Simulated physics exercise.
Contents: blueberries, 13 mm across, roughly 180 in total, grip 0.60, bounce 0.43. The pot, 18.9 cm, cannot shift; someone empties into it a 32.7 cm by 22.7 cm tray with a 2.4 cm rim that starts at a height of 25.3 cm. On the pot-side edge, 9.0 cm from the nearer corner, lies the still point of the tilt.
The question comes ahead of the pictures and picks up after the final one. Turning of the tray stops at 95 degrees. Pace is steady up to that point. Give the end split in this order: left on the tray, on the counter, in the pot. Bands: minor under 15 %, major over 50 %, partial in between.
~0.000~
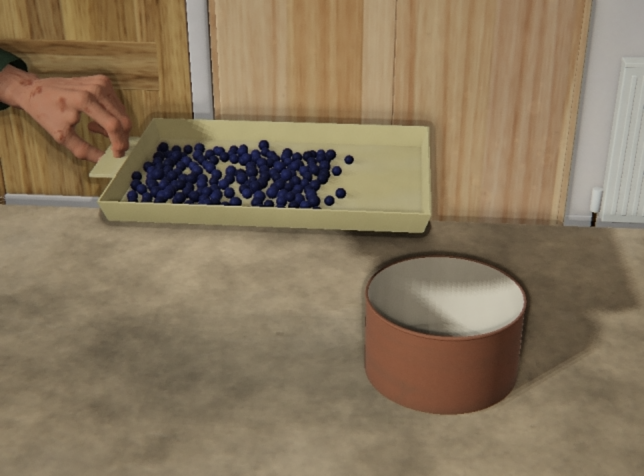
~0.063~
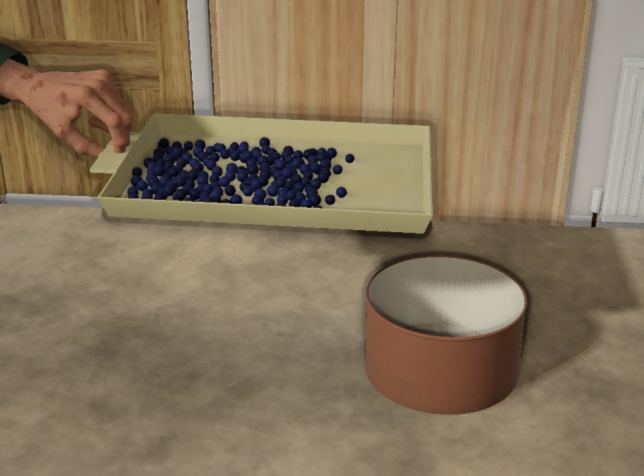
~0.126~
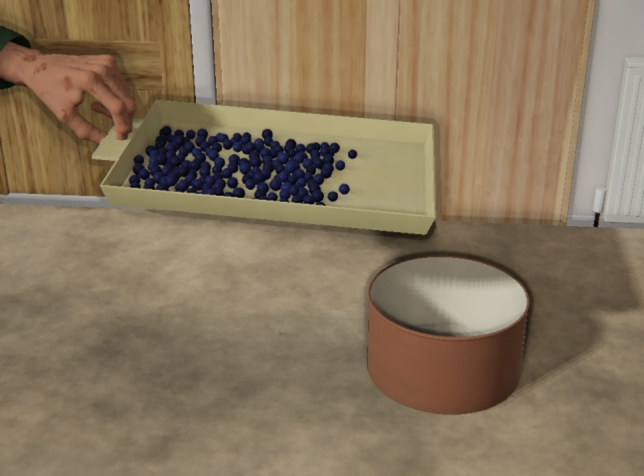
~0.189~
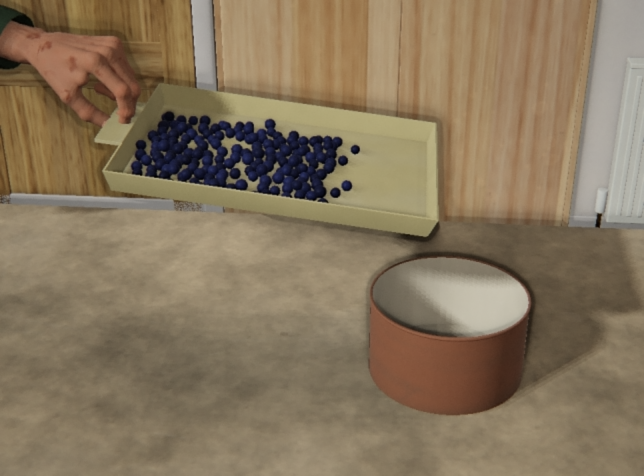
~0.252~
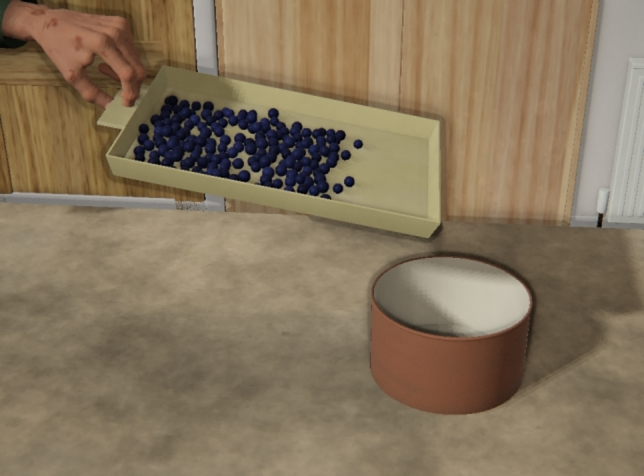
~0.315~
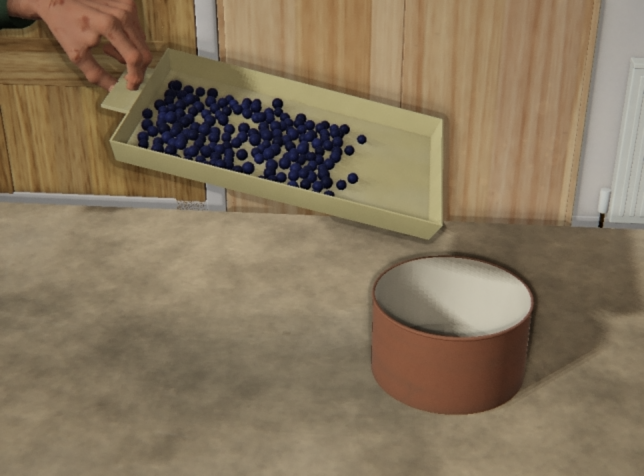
In order: Tray: My guess is a mere handful of the pieces. Counter: My guess is the majority of the pieces. Pot: My guess is a sizable share of the pieces.
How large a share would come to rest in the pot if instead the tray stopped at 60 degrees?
In that case, near 5 percent.
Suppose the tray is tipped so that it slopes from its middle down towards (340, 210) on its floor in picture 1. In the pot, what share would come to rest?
Roughly 5 per cent.
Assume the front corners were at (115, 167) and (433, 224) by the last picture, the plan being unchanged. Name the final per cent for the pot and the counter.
Per cent by place - pot 5, counter 95.
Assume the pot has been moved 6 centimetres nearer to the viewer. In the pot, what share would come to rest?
90 %.
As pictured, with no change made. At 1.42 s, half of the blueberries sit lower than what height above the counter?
About 30 cm.
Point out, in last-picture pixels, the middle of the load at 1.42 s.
By then the middle of the load sits around (420, 182).
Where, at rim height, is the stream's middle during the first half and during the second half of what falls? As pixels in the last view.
Around (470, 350), then (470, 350).
Then, at 0.98 s, tilt 52 degrees; the tray holds 95 %, the pot 0 %.
Then, at 1.42 s, tilt 78 degrees; the tray holds 90 %, the pot 5 %.
After 1.94 s, tilt 95 degrees; the tray holds 10 %, the pot 20 %.
At rest (3.0 s), tray 0 %, counter 70 %, pot 30 %.
